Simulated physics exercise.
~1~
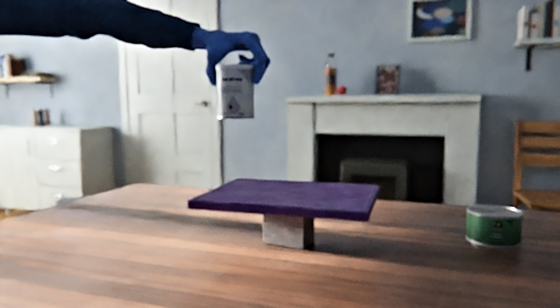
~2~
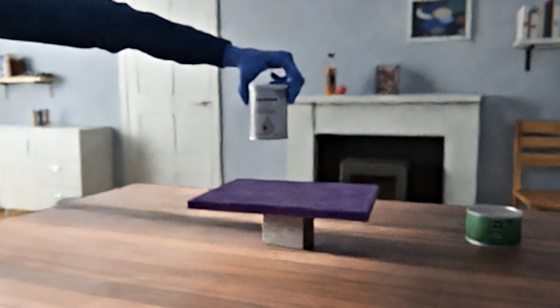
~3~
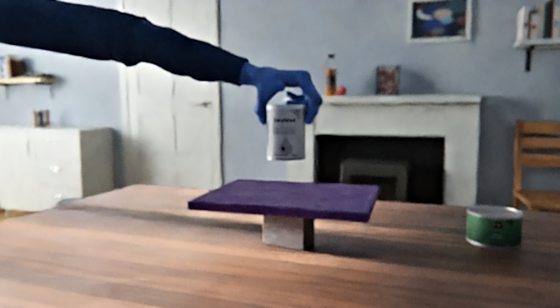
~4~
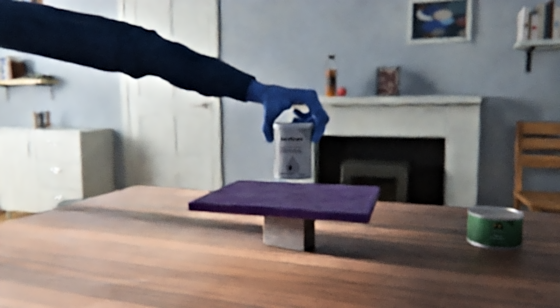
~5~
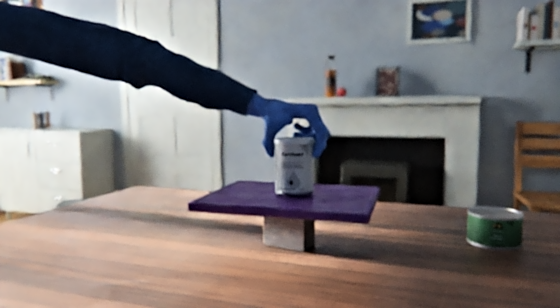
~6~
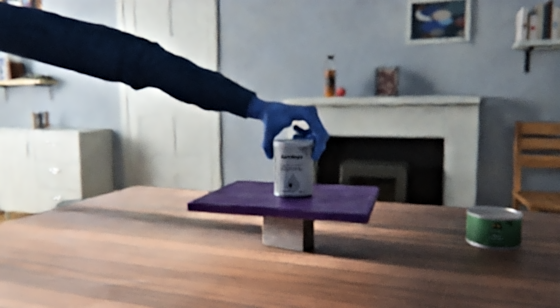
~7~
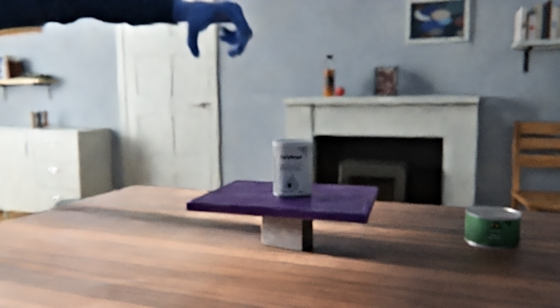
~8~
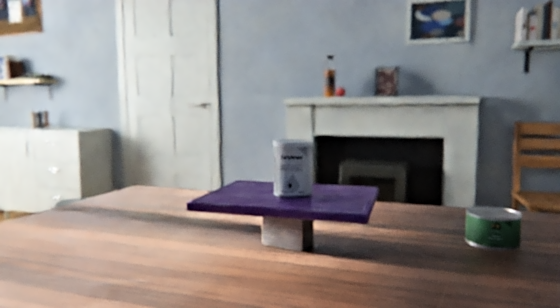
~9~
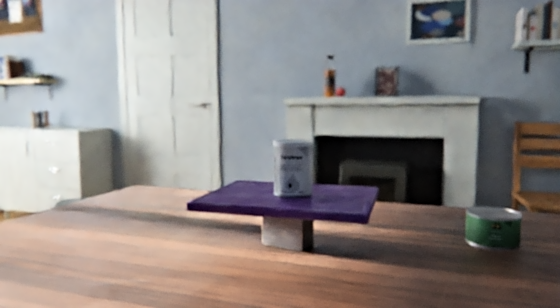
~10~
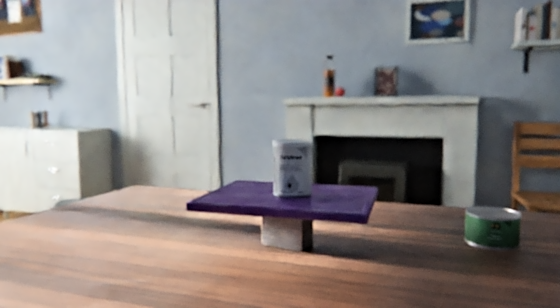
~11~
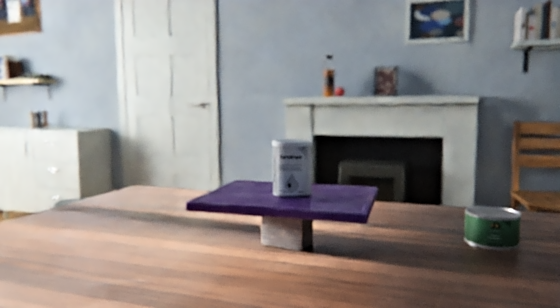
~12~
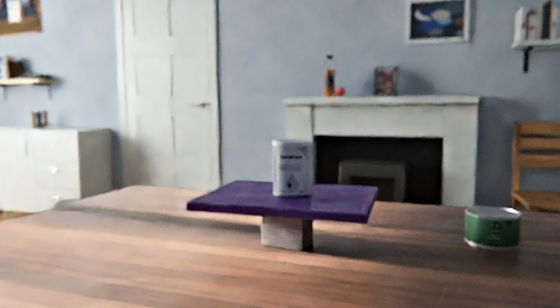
Gloved hand lowering a white pot onto a purple tray balanced on a grey block, then withdrawing as the pile stays standing.
